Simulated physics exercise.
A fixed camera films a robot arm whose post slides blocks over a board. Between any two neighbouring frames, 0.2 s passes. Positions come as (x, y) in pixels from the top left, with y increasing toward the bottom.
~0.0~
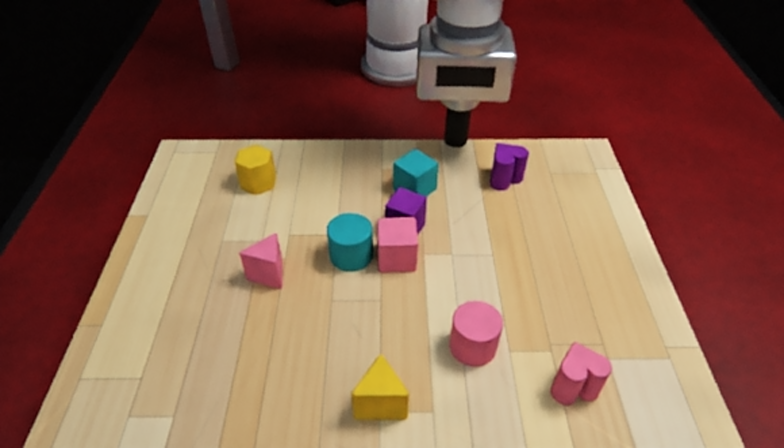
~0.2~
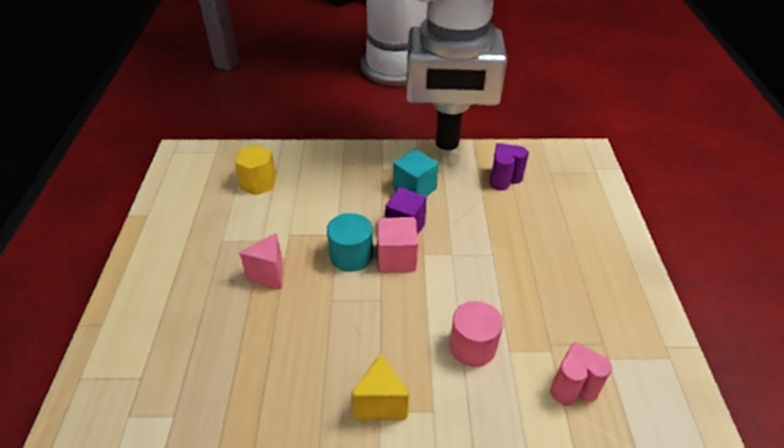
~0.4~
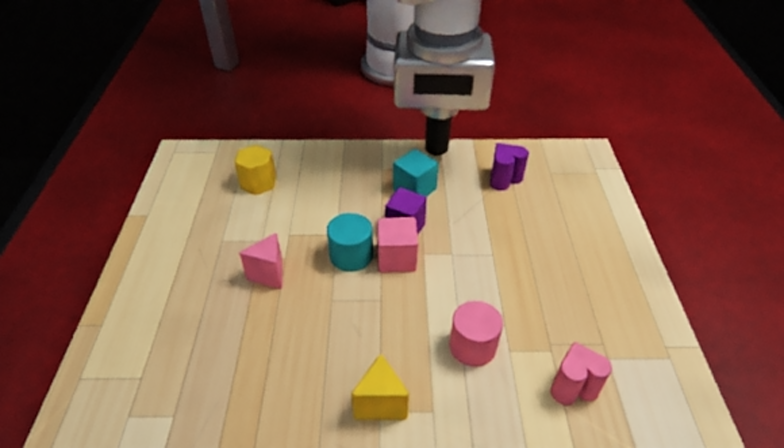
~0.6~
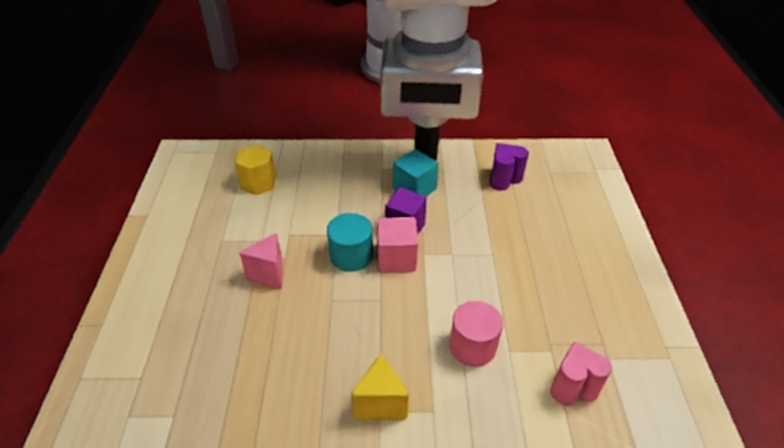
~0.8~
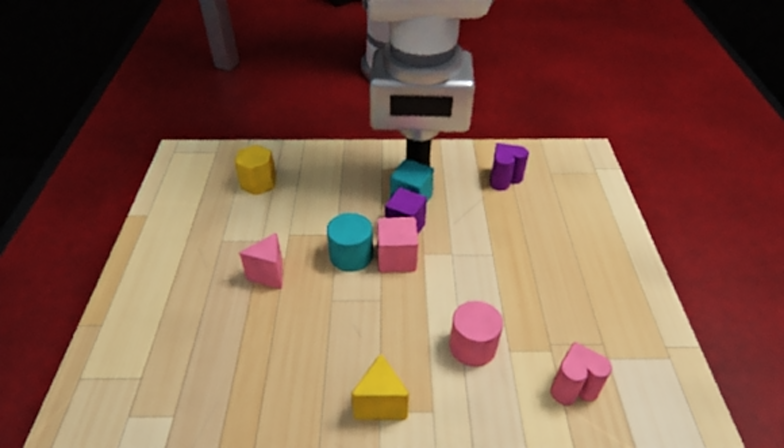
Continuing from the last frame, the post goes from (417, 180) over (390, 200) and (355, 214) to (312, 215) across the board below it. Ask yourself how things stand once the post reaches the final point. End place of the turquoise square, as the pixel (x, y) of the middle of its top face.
In the picture, it is at (377, 204).
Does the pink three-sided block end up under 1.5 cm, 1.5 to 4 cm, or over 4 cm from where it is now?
The move is short, under 1.5 cm.
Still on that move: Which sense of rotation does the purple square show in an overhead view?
Looking down, my answer is that the purple square rotates anticlockwise.
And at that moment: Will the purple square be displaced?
Yes - that is the case.
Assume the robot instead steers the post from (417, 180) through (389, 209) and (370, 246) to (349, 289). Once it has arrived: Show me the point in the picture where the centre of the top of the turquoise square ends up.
It should be at (371, 284) by then.
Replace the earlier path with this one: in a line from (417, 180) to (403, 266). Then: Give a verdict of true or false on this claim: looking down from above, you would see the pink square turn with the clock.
My answer: True.
The first path, step by step. One third of the way, post at (390, 189); pink square at (400, 243); purple square at (402, 216), turned 35° anticlockwise; turquoise square at (394, 193), turned 35° anticlockwise.
Two thirds of the way, post at (353, 203); pink square at (404, 254), turned 20° anticlockwise; purple square at (397, 226), turned 55° anticlockwise; turquoise square at (377, 204), turned 60° anticlockwise.
At the end, post at (311, 205); pink three-sided block still; turquoise circle still; pink square at (404, 254), turned 20° anticlockwise; purple square at (397, 226), turned 55° anticlockwise; turquoise square at (377, 204), turned 60° anticlockwise.
